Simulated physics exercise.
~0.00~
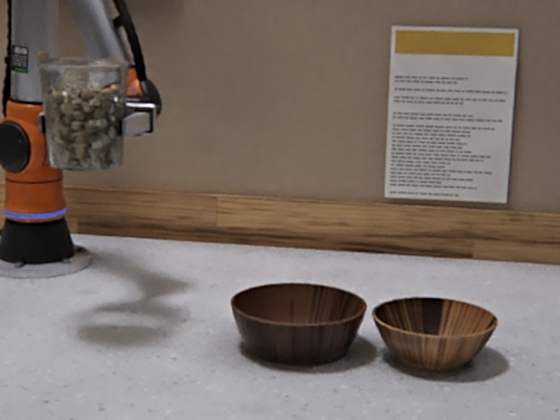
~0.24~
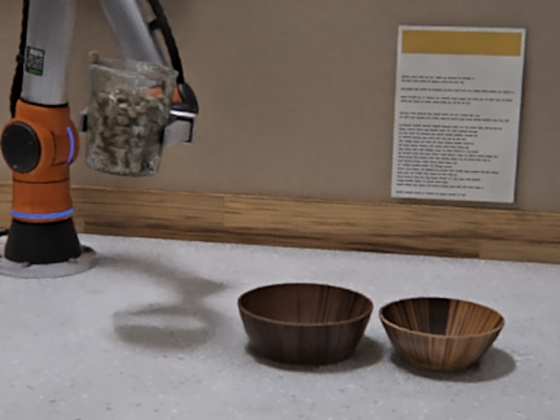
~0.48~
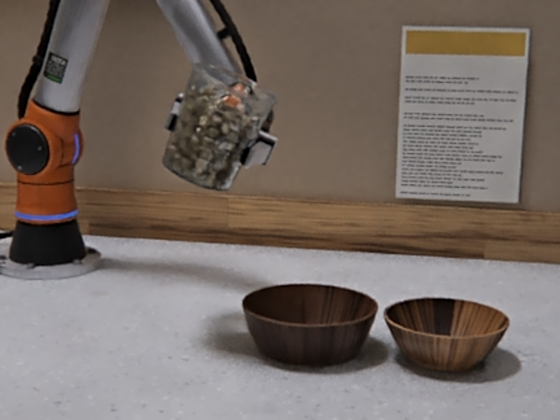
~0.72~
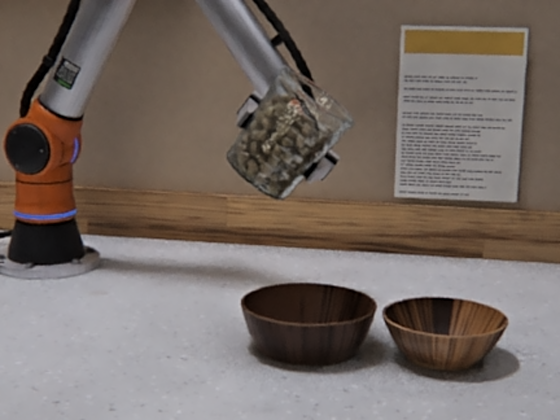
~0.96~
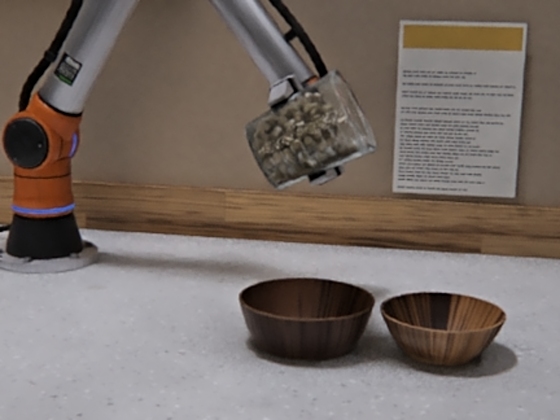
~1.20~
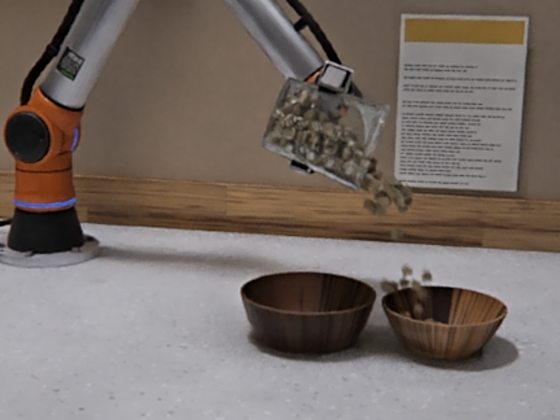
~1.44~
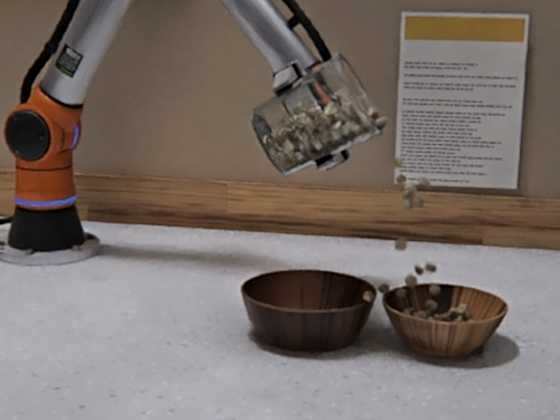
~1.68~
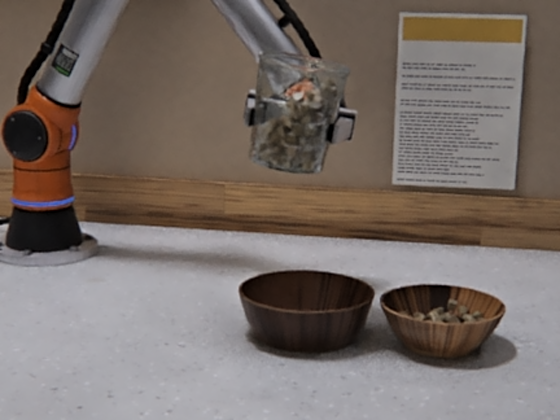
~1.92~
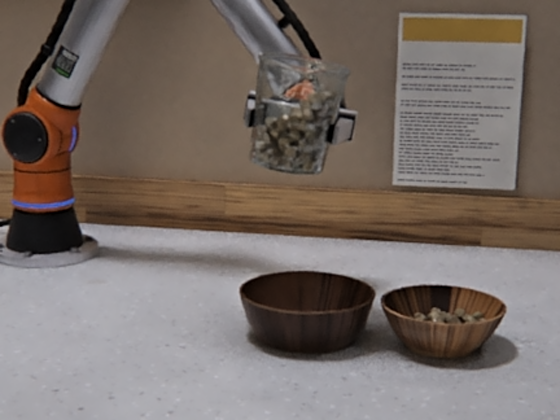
A robot arm carries a clear beaker right, pours some pebbles into the right bowl, and straightens it.
